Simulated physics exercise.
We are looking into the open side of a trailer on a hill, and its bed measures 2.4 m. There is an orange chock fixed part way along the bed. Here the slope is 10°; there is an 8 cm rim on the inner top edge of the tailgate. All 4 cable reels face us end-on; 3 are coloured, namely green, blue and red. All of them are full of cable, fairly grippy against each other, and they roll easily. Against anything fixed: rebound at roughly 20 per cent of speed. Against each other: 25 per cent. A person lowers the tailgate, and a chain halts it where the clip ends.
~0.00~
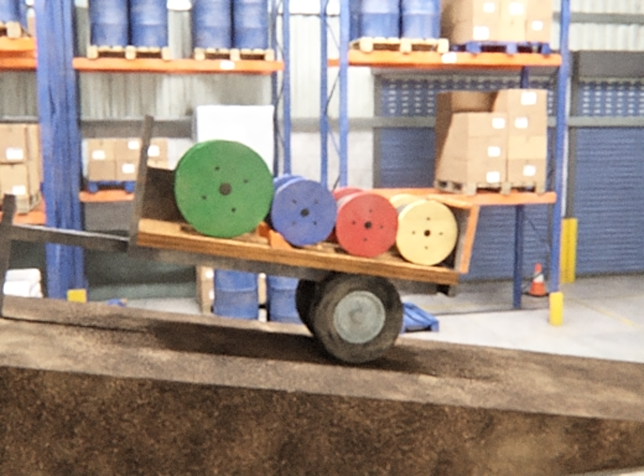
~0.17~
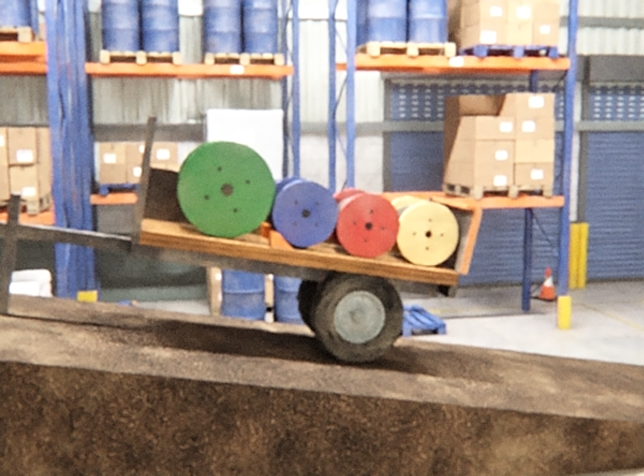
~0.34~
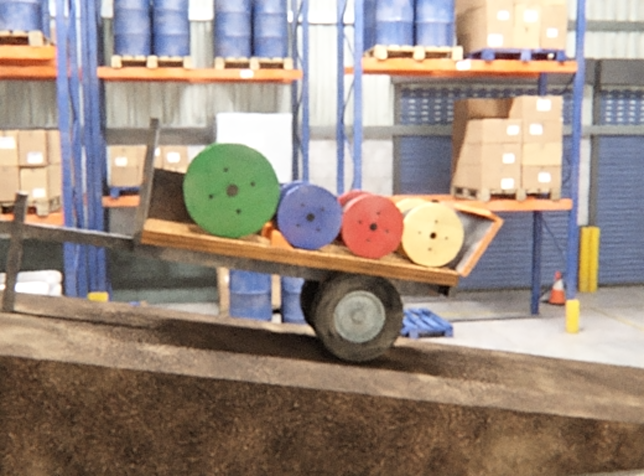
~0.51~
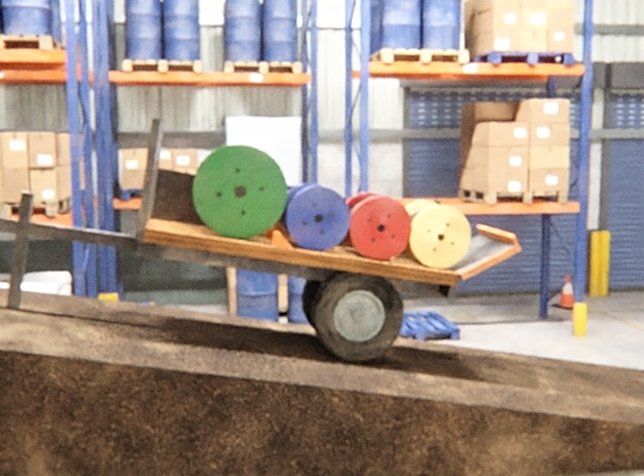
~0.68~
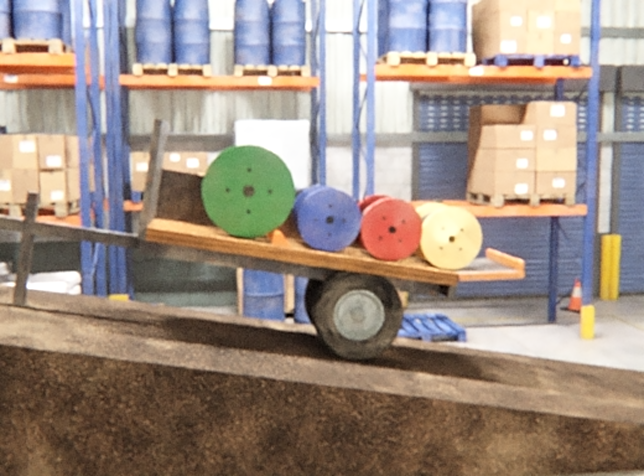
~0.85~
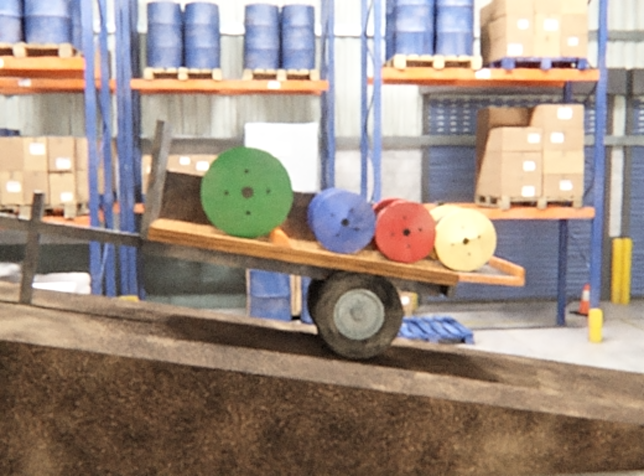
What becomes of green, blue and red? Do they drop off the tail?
The green reel stays with the vehicle, the blue stays with the vehicle, the red stays with the vehicle.
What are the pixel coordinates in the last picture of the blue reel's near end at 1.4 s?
Around pixel (379, 228).
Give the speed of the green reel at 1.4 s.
About 0.0 m/s.
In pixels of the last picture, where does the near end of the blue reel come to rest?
My best guess is somewhere around (379, 228).
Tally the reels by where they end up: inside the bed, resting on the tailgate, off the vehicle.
3 - 1 - 0.
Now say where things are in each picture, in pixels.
The first picture shows green (226, 189), blue (304, 212), red (367, 225); gate 80° above level, tip at (475, 208); 4 of the 4 make up the bottom layer on the bed.
The second picture shows green (227, 190), blue (306, 213), red (368, 226); gate 77° above level, tip at (478, 210).
The third picture shows green (233, 191), blue (310, 217), red (373, 227); gate 55° above level, tip at (499, 221).
The fourth picture shows green (241, 192), blue (318, 218), red (381, 228); gate 25° above level, tip at (518, 248).
The fifth picture shows green (249, 191), blue (330, 220), red (392, 230); gate 1° above level, tip at (521, 275).
The sixth picture shows green (247, 193), blue (344, 222), red (406, 232); gate 6° below level, tip at (521, 282).
By 1.4 s, green is on the bed, 175 cm short of the hinge; blue is on the bed, 65 cm short of the hinge; red is on the bed, 15 cm short of the hinge; 0 of 4 are out.
Finally (1.9 s), green is on the bed, 175 cm short of the hinge; blue is on the bed, 65 cm short of the hinge; red is on the bed, 15 cm short of the hinge; 0 of 4 are out.
